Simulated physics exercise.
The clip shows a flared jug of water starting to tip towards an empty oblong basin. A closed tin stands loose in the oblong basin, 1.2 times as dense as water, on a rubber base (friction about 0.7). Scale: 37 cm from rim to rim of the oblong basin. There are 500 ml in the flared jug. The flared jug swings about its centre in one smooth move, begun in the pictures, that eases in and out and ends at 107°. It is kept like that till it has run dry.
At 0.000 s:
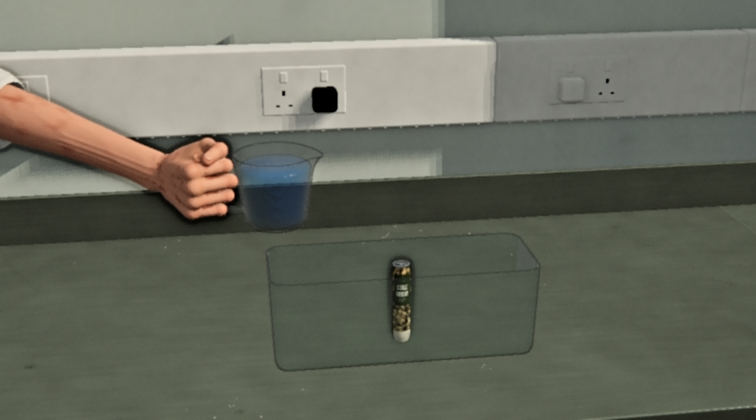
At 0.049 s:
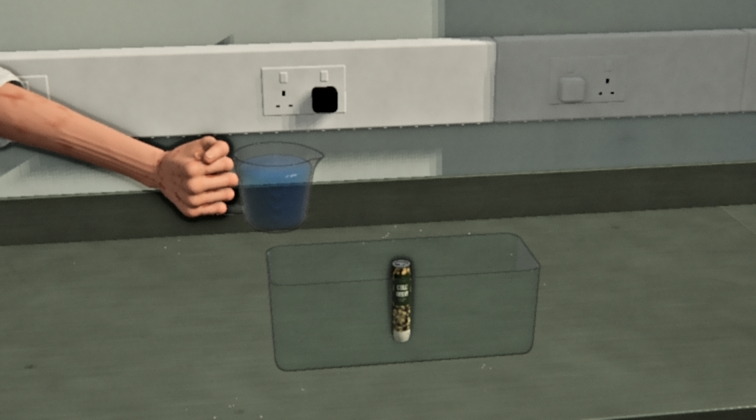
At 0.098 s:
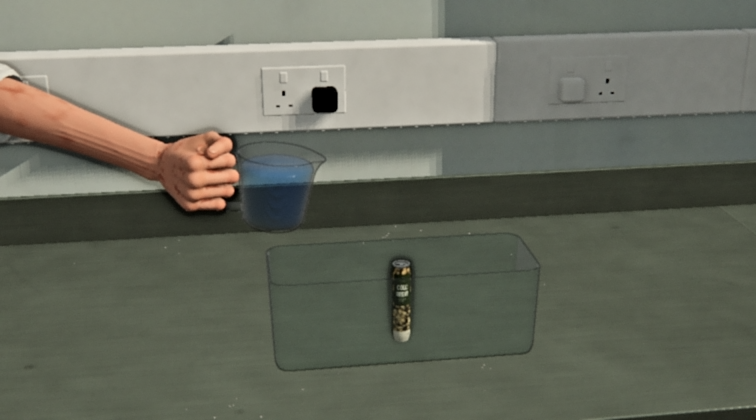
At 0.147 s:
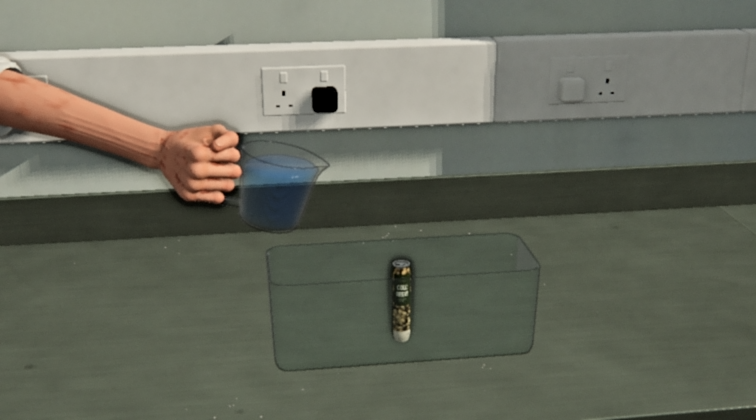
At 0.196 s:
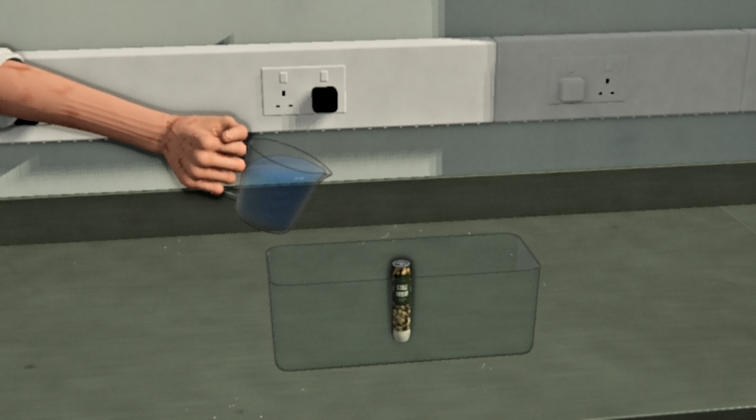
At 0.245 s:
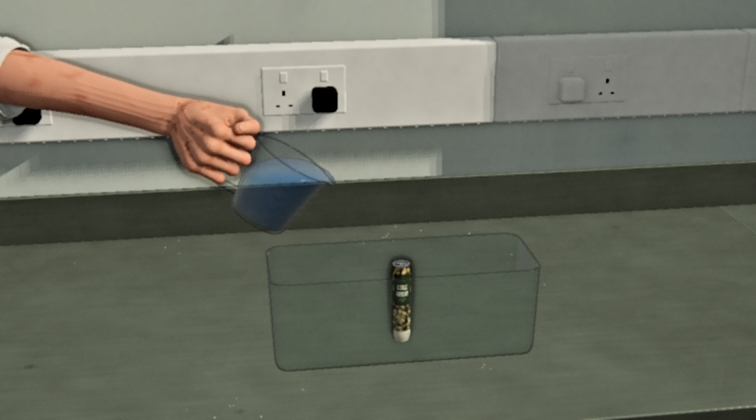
A bare forearm and clenched hand reach in from the left, holding a clear flared jug of blue water above a dark grey-green worktop, seen from slightly above. Below and to the right sits a clear, empty oblong basin with a slim, dark patterned tin upright in it, before a pale wall with white sockets. The jug tilts steadily rightward as the hand rises and turns, while the camera stays still.
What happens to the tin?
The tin stays up.
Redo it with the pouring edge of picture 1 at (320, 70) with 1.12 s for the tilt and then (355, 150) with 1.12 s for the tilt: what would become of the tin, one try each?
First it topples; then it topples.
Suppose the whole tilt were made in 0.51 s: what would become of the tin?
Then it keeps standing.
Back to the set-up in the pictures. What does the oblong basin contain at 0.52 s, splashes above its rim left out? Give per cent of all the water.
Near 34 in a hundred.
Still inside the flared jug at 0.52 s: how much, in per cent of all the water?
Some 42 per cent.
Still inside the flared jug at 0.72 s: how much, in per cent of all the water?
Some 5 per cent.
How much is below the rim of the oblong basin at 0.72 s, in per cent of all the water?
About 90 per cent.
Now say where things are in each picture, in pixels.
In the first frame, it leans 0°; its right rim is at (323, 153); the water meets the walls at (237, 165) and (312, 161); the oblong basin's rim runs from (268, 267) to (529, 252); the tin's top is at (401, 267).
In the second frame, it leans 1°; its right rim is at (324, 154); the water meets the walls at (237, 164) and (312, 162).
In the third frame, it leans 6°; its right rim is at (327, 158); the water meets the walls at (239, 163) and (315, 163).
In the fourth frame, it leans 13°; its right rim is at (330, 164); the water meets the walls at (243, 164) and (319, 165).
In the fifth frame, it leans 22°; its right rim is at (333, 173); the water meets the walls at (245, 167) and (326, 168).
In the sixth frame, it leans 33°; its right rim is at (335, 183); the water meets the walls at (242, 176) and (324, 174); 2 per cent is over the edge.
By 0.52 s the tilt is 96° and 42 per cent is still to pour; the tin stands where it began.
By 0.72 s the tilt is 107° and 5 per cent is still to pour; the tin stands where it began.
By 0.92 s the tilt is 107° and 0 per cent is still to pour; the tin stands where it began.
By 1.15 s the tilt is 107° and 0 per cent is still to pour; the tin stands where it began.
At rest the tin stands where it began.
